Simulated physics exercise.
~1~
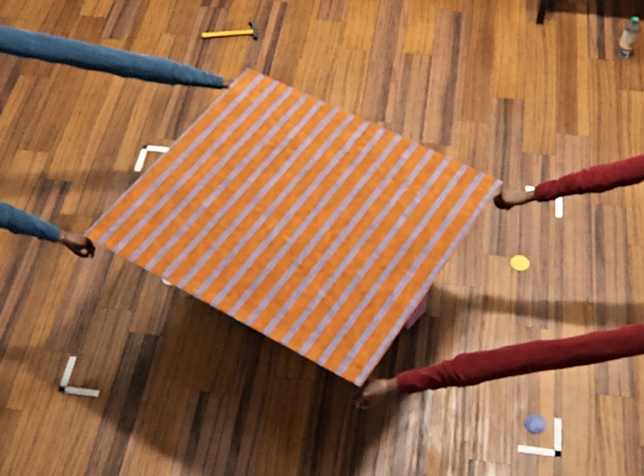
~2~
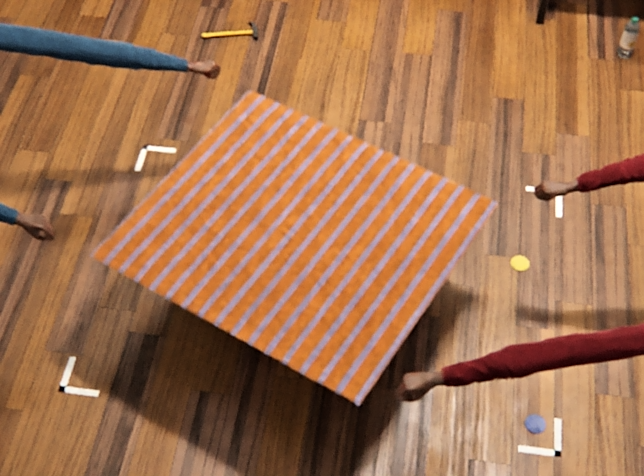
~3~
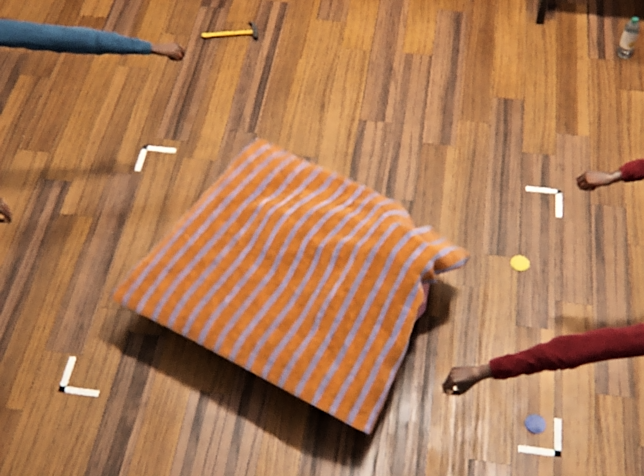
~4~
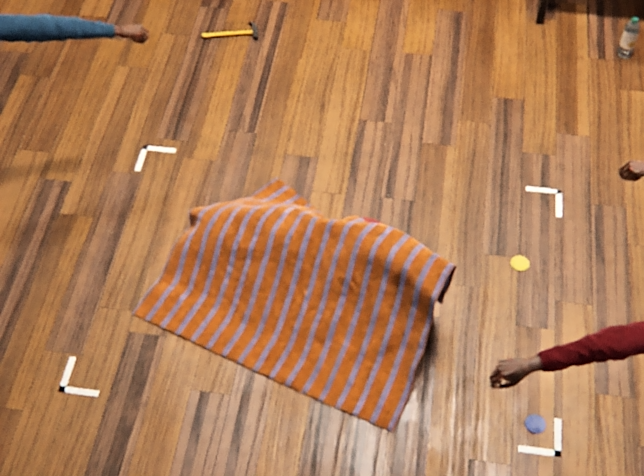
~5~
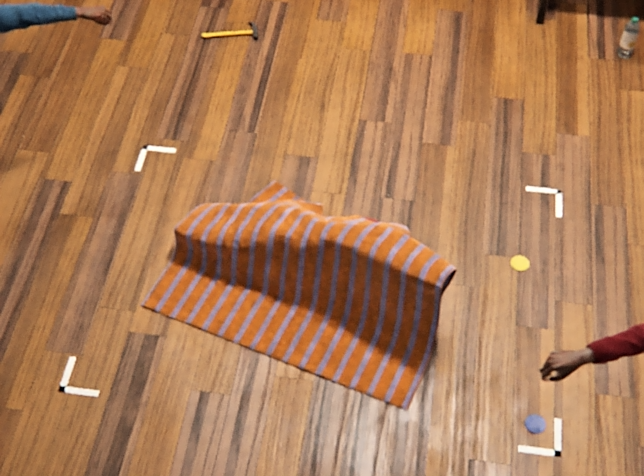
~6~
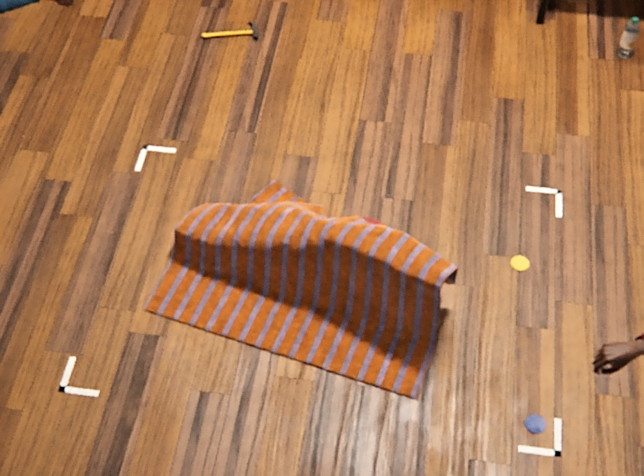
An orange cloth with pale purple stripes is stretched flat by four hands above a wooden floor, seen from above at an angle. Blue sleeves reach in from the left and dark red sleeves from the right, while a yellow disc and a small blue object lie at the right, and a hammer rests near the top. The hands let go and draw back as the sheet sinks, its right side crumpling first. It drapes over hidden raised shapes and settles in a ridged heap near the centre, leaving the yellow and blue items uncovered.
